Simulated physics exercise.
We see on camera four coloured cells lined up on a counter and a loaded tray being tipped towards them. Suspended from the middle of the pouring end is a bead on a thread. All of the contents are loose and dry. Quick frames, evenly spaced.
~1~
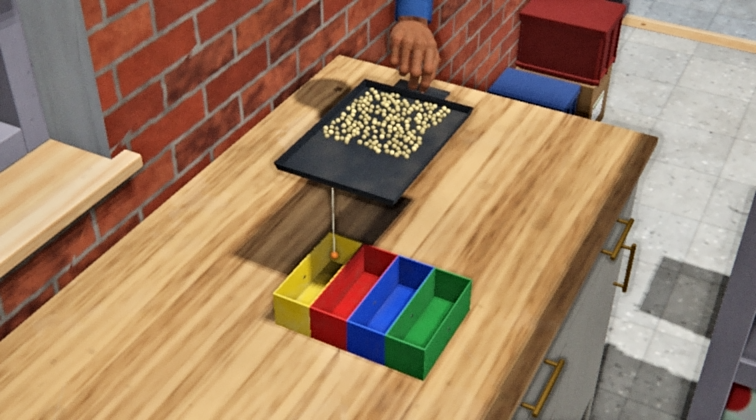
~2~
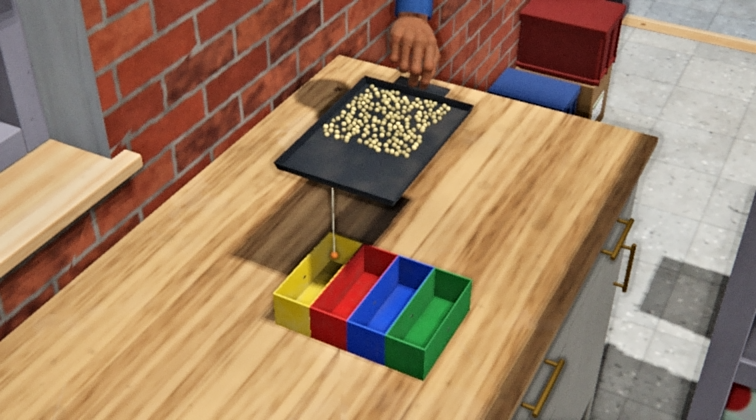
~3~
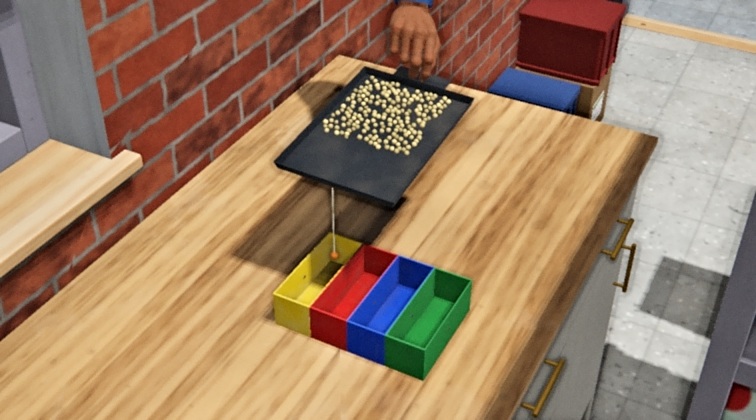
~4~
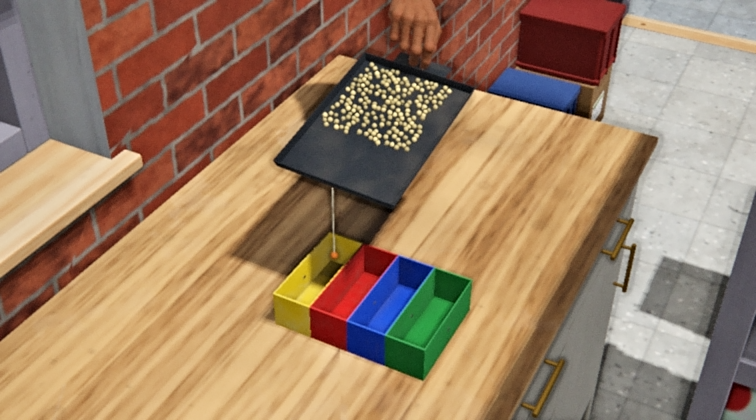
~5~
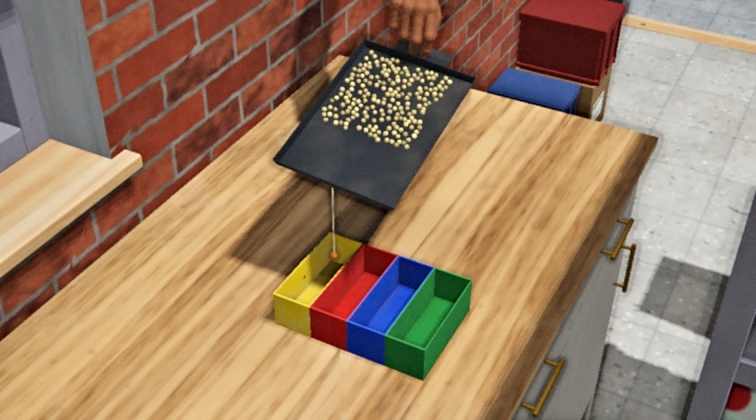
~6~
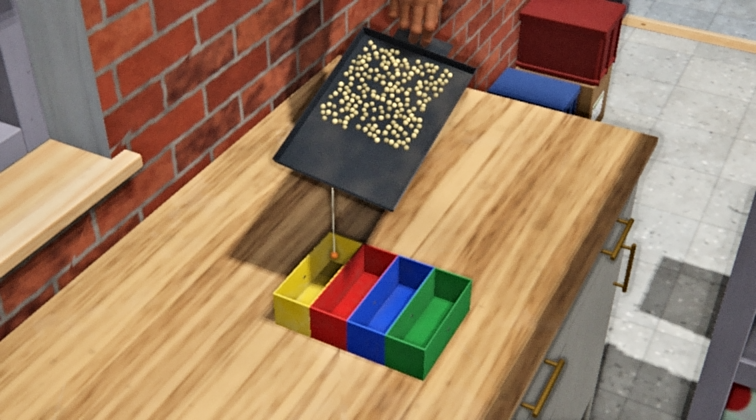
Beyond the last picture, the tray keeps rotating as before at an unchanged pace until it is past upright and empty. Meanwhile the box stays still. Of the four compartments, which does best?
The blue one does best.
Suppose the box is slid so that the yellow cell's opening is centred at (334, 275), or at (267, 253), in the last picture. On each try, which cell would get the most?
That red cell, then the cell in green.
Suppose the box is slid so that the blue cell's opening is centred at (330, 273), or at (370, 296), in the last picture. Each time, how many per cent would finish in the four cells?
In order: 40 percent, then 100 percent.
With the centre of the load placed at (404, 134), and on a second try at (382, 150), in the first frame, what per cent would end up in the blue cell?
Estimate: 70 % first, 70 % second.
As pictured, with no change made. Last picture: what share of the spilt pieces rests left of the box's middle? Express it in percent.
I'd guess close to 100 %.
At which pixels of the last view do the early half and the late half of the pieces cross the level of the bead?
About (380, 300) to begin with, then about (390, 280).
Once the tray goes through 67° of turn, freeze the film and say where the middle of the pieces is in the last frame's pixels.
The middle of the pieces shows up near (375, 258).
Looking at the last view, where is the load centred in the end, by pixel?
Last view, resting centre - approx. (379, 336).
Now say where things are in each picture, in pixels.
In the first frame, corners of the pouring end at (277, 162) and (393, 198), level; middle of the load at (384, 123), soya beans; bead on its thread at (334, 255); yellow cell at (292, 312); red cell at (329, 326); blue cell at (366, 340); green cell at (405, 355).
In the second frame, corners of the pouring end at (277, 162) and (393, 199), level; middle of the load at (384, 121).
In the third frame, corners of the pouring end at (277, 161) and (393, 200), tipped barely, lowest at the right corner; middle of the load at (384, 115).
In the fourth frame, corners of the pouring end at (277, 159) and (392, 203), tipped a little, lowest at the right corner; middle of the load at (384, 107).
In the fifth frame, corners of the pouring end at (276, 158) and (392, 205), tipped clearly, lowest at the right corner; middle of the load at (384, 100).
In the sixth frame, corners of the pouring end at (276, 158) and (392, 207), tipped clearly, lowest at the right corner; middle of the load at (384, 96), nearly all on the move; yellow cell at (292, 312); red cell at (329, 326); blue cell at (366, 340); green cell at (405, 355).
Soon after the last picture, tray tipped steeply; about a quarter on the tray; about a quarter in the blue cell; a stray few in the green cell; a stray few in the red cell; about half falling or outside the box.
A little later, tray tipped past a quarter turn; most in the blue cell; a small part in the red cell; a small part in the green cell; a stray few in the yellow cell; a small part falling or outside the box.
Later still, tray tipped past a quarter turn; most in the blue cell; a small part in the red cell; a small part in the green cell; a stray few in the yellow cell; a small part falling or outside the box.
At rest, tray tipped past a quarter turn; most in the blue cell; a small part in the red cell; a small part in the green cell; a stray few in the yellow cell; a small part outside the box.
